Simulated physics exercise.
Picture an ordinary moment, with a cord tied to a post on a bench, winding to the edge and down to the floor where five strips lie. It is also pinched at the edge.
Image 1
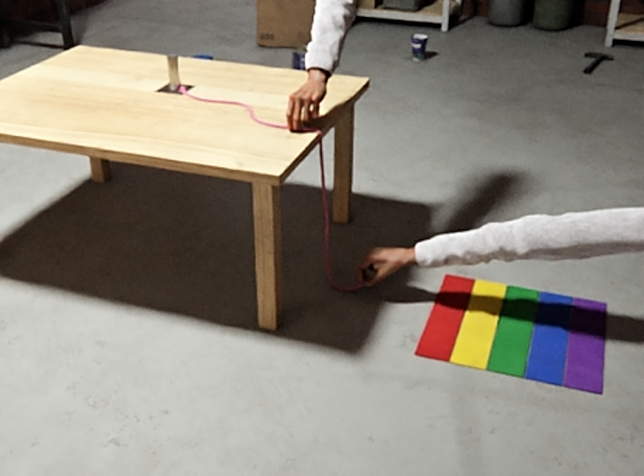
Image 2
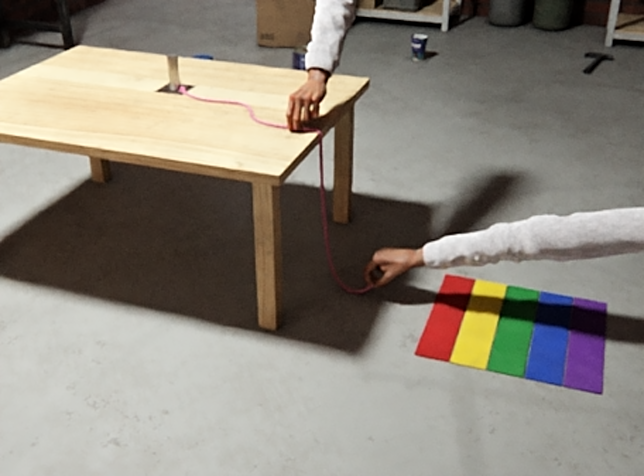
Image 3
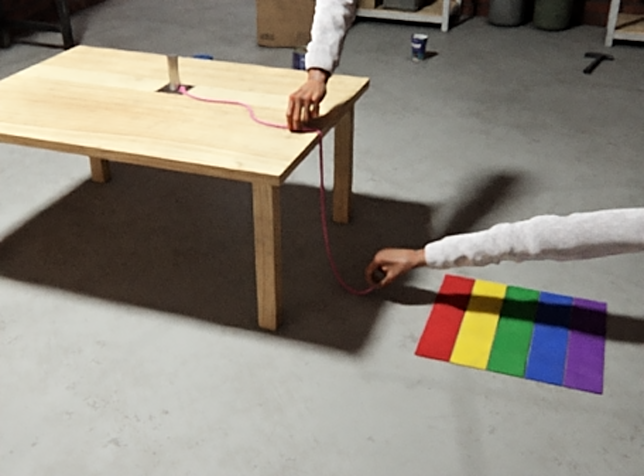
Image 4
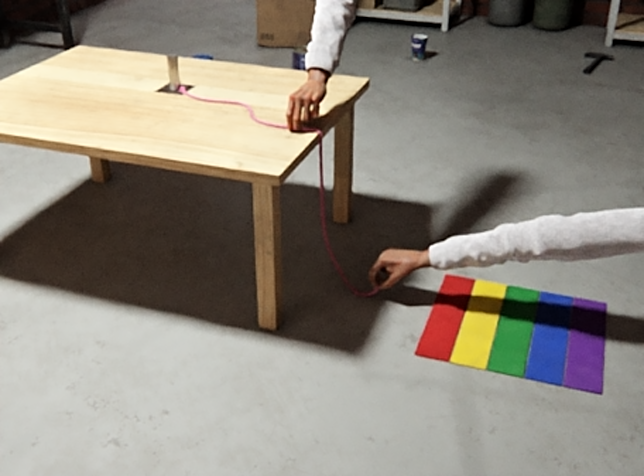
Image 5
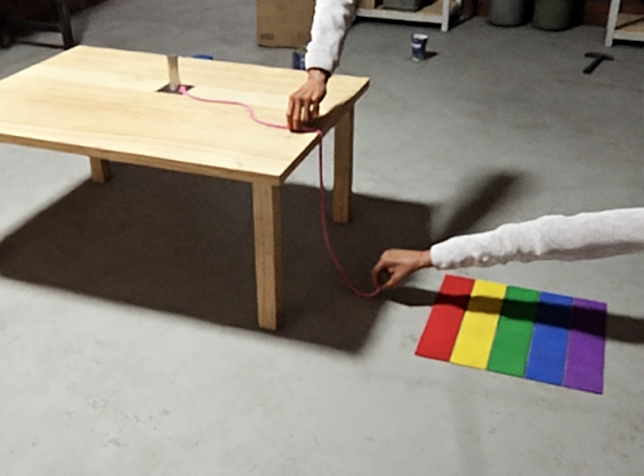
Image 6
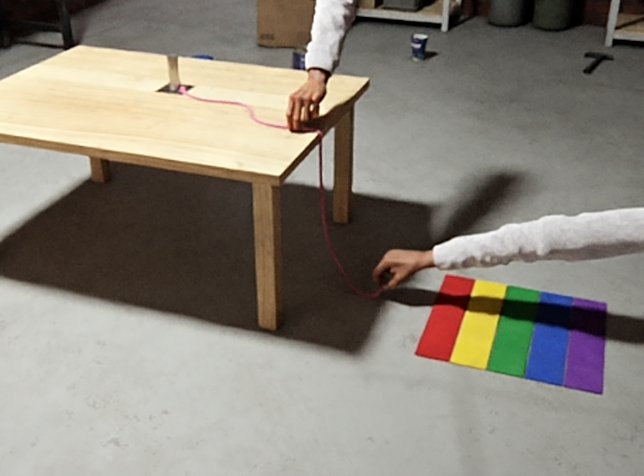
At the start, one hand pinches a pink cord at the edge of a wooden table while another holds its hanging end low beside five coloured strips on the floor. The lower hand then shifts slightly right, toward the red strip, drawing the cord's end along as the upper hand stays still.
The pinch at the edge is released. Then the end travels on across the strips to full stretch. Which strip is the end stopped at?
Stopped at yellow.
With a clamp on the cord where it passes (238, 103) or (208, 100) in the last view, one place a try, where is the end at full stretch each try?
Pixel positions per try: (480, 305); (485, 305).
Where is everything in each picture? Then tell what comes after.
In the first picture, end (366, 283); red (437, 342); yellow (473, 349); green (509, 356); blue (546, 364); purple (585, 372).
In the second picture, end (373, 284); cord through (195, 98) (248, 106) (280, 127) (321, 158) (324, 218) (336, 277).
In the third picture, end (375, 285).
In the fourth picture, end (379, 285); cord through (195, 98) (248, 106) (280, 127) (321, 158) (323, 217) (343, 276).
In the fifth picture, end (381, 286).
In the sixth picture, end (383, 286); cord through (195, 98) (248, 106) (280, 127) (321, 158) (324, 217) (345, 275).
Soon after, end near (429, 295); short of the strips.
Then, end near (466, 302); over red.
At full stretch, end near (487, 306); over yellow. The end stops over the yellow strip.
